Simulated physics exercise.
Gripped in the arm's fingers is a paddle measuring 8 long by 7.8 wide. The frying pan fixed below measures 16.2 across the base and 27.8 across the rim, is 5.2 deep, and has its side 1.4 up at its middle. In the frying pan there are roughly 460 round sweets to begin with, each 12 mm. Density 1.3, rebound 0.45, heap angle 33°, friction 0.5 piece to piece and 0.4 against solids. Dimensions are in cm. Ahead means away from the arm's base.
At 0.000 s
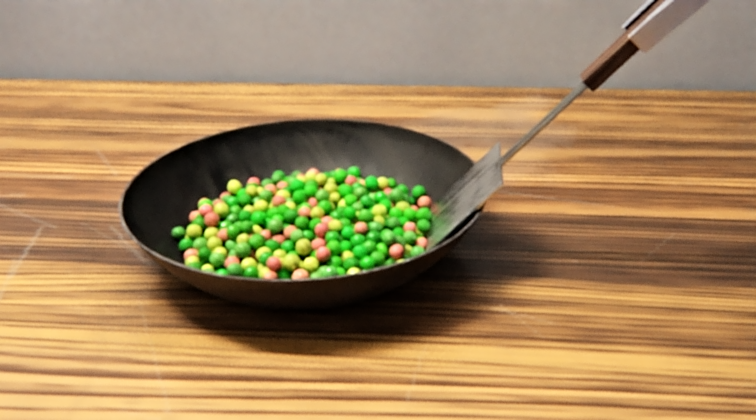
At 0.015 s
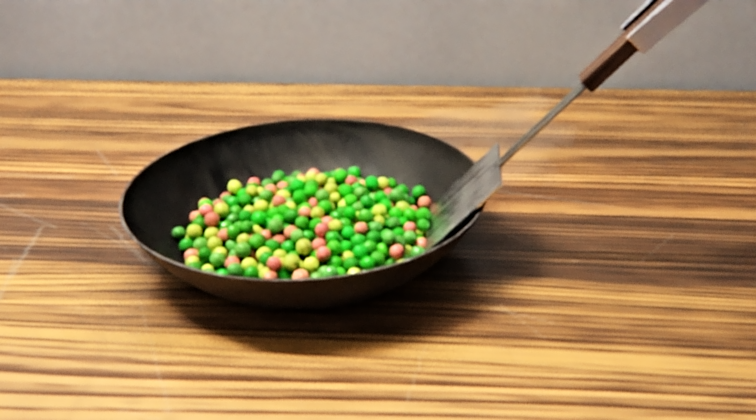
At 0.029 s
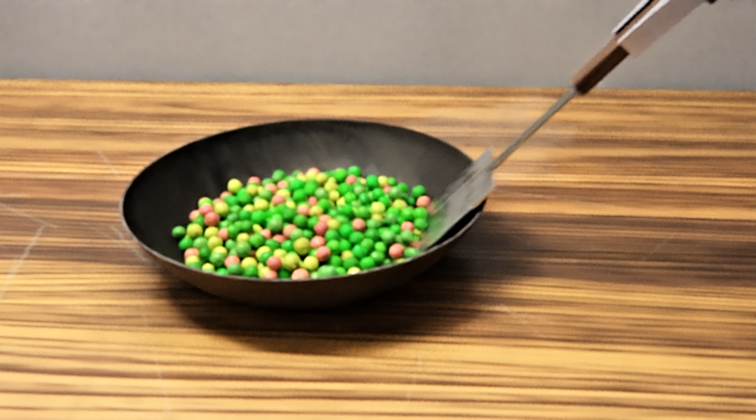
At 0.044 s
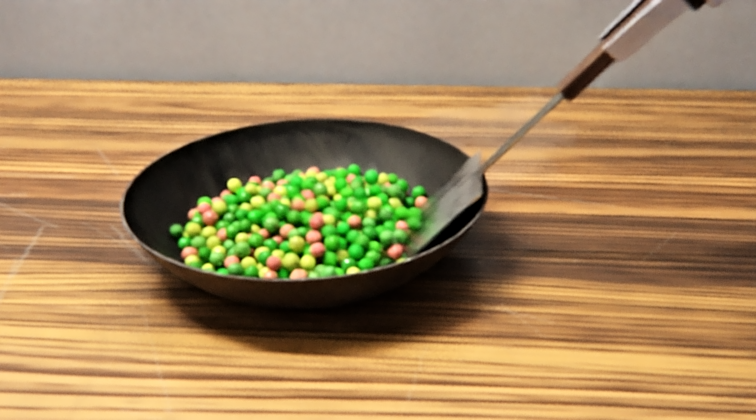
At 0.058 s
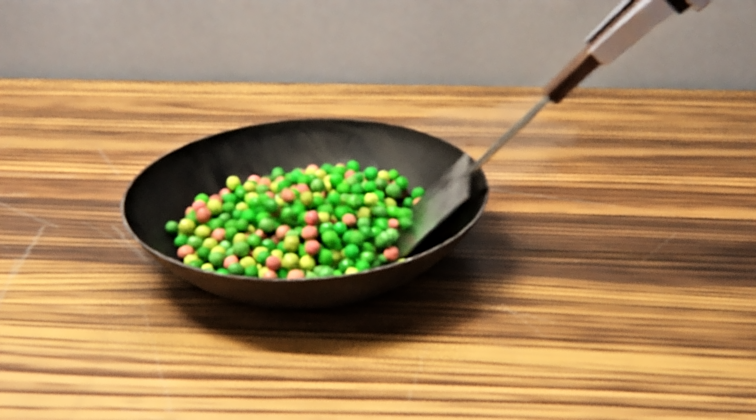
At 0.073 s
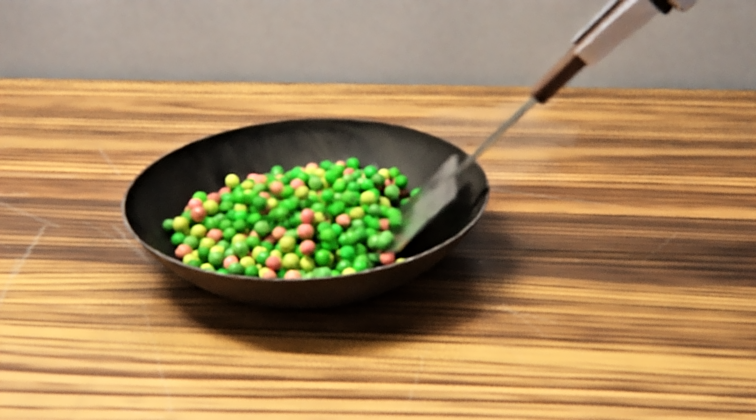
A paddle held by a robot arm slid down into the right side of a dark frying pan and moved left, nudging the green, yellow and pink round sweets slightly into a heap.
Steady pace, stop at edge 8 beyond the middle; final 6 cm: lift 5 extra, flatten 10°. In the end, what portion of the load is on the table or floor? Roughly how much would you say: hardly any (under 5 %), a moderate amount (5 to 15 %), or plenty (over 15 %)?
I'd say a moderate amount.
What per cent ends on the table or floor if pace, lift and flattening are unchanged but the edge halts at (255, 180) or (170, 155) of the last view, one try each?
About 0 and 20 per cent.
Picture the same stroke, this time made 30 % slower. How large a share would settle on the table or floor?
About 0 in a hundred.
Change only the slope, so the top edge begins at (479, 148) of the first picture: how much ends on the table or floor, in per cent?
About 5%.
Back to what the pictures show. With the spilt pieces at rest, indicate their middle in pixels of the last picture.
Centre of the spill: Approx. (8, 238).
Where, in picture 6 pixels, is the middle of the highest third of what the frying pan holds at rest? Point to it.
Around (209, 202).
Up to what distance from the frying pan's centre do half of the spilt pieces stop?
The answer is around 26 cm.
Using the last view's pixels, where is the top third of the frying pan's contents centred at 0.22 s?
Around (238, 200).
By 0.15 s, sloping 48°, highest piece 4 above the table; 463 in the frying pan.
By 0.22 s, sloping 45°, highest piece 6 above the table; 463 in the frying pan.
By 0.46 s, sloping 38°, highest piece 6 above the table; 425 in the frying pan, 31 on the table or floor, 7 on the blade or in flight.
By 1.51 s, sloping 38°, highest piece 6 above the table; 425 in the frying pan, 38 on the table or floor.
Final count, 425 in the frying pan, 38 on the table or floor. That is 8 % on the table or floor.
